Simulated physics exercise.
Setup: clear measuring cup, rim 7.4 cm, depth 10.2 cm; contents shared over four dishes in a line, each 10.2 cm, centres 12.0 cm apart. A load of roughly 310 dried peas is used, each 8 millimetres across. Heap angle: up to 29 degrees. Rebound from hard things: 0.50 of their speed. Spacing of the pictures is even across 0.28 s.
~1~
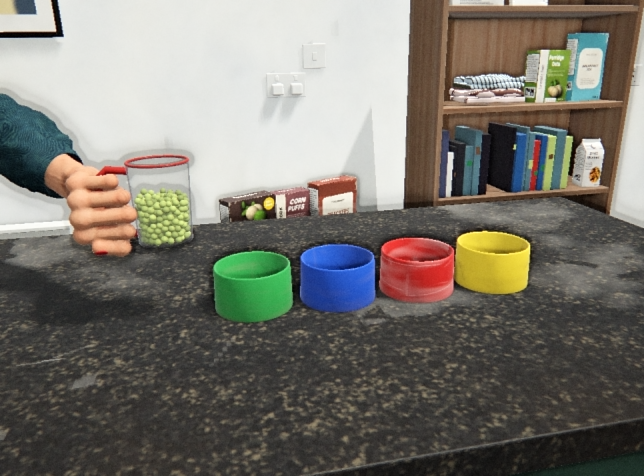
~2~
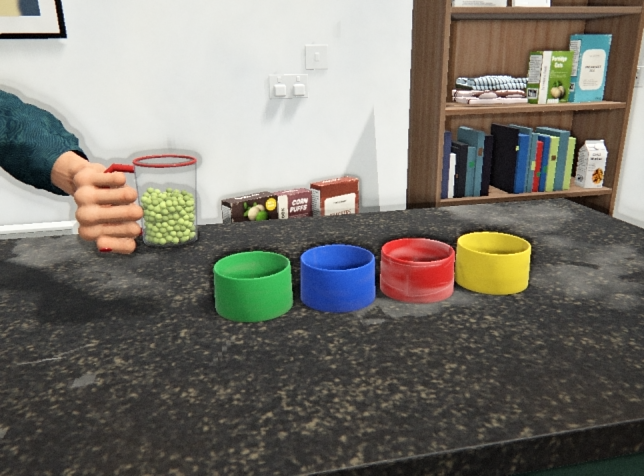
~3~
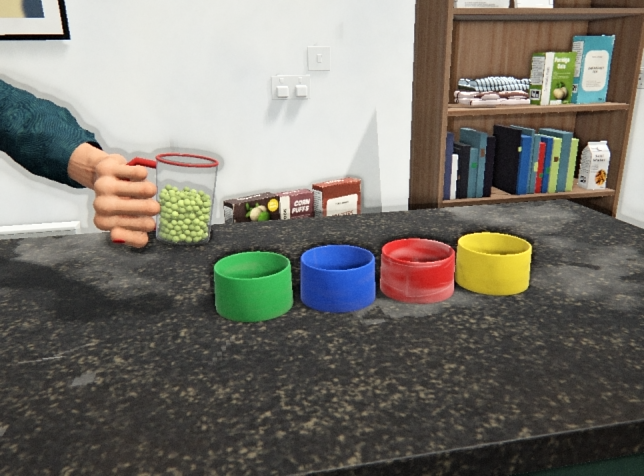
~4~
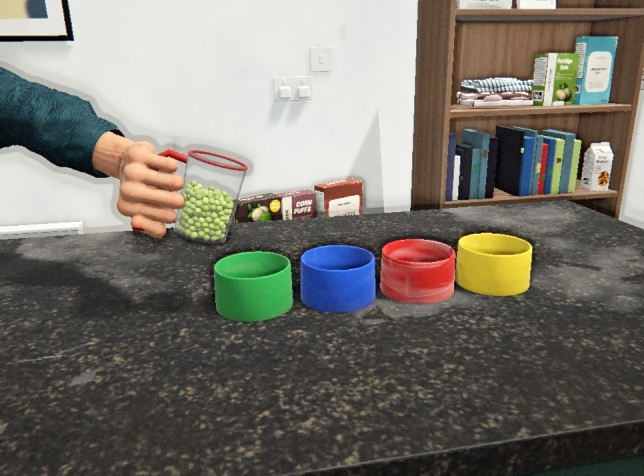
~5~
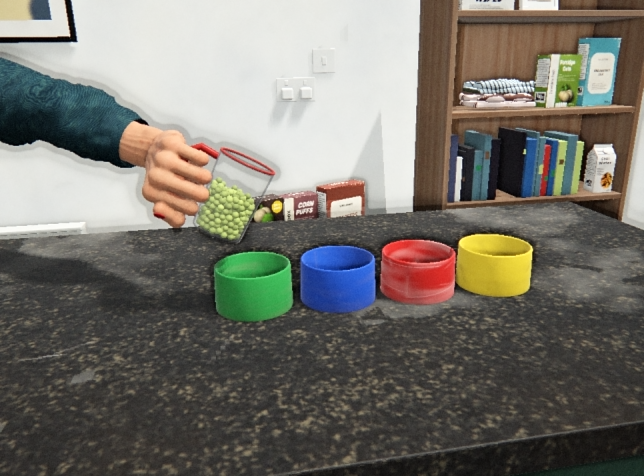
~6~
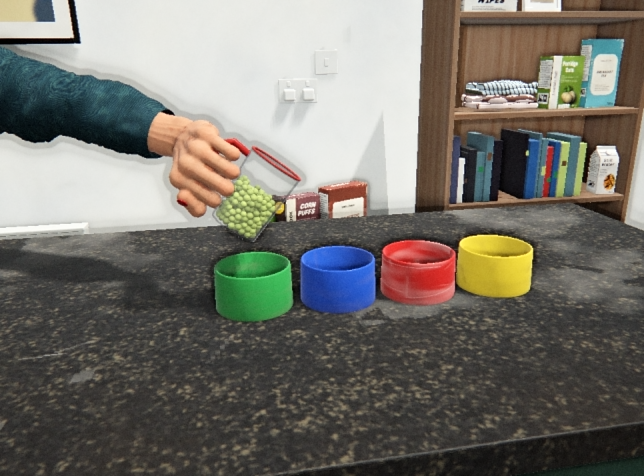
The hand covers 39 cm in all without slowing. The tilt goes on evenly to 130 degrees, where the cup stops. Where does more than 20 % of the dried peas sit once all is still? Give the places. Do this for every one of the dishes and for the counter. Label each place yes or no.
Red dish: No. Blue dish: No. Green dish: No. Yellow dish: Yes. Counter: No.
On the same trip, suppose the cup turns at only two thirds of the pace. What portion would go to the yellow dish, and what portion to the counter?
Yellow 100; counter 0.
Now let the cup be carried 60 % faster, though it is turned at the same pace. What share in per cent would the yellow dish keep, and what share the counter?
Yellow 90, counter 10.
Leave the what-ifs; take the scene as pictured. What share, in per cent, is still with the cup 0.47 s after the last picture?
About 90 %.
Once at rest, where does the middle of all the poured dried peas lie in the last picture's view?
Close to pixel (498, 270).
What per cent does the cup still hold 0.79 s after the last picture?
Somewhere near 0 per cent.
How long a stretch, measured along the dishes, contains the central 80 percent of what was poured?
6 cm.
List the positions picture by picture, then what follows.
In the first frame, cup at (162, 201), tilt 0 degrees, lip at (188, 160), moved 0.0 cm; middle of the pieces at (163, 215); green dish at (252, 265); blue dish at (337, 257); red dish at (417, 250); yellow dish at (493, 243).
In the second frame, cup at (168, 201), tilt 2 degrees, lip at (196, 160), moved 0.7 cm; middle of the pieces at (168, 215).
In the third frame, cup at (185, 200), tilt 9 degrees, lip at (218, 163), moved 2.8 cm; middle of the pieces at (184, 213).
In the fourth frame, cup at (209, 198), tilt 18 degrees, lip at (247, 168), moved 5.8 cm; middle of the pieces at (205, 211).
In the fifth frame, cup at (232, 197), tilt 27 degrees, lip at (274, 173), moved 8.8 cm; middle of the pieces at (226, 209).
In the sixth frame, cup at (255, 196), tilt 37 degrees, lip at (300, 179), moved 11.7 cm; middle of the pieces at (247, 206); green dish at (253, 265); blue dish at (338, 258); red dish at (419, 252); yellow dish at (495, 246).
Then, 0.28 s after the last picture, tilt 83 degrees; cup holds 100 %.
Then, 0.47 s after the last picture, tilt 114 degrees; cup holds 90 %, yellow 5 %.
Then, 0.79 s after the last picture, tilt 130 degrees; cup holds 0 %, yellow 100 %.
In the end, red 0 %, blue 0 %, green 0 %, yellow 100 %, counter 0 %.
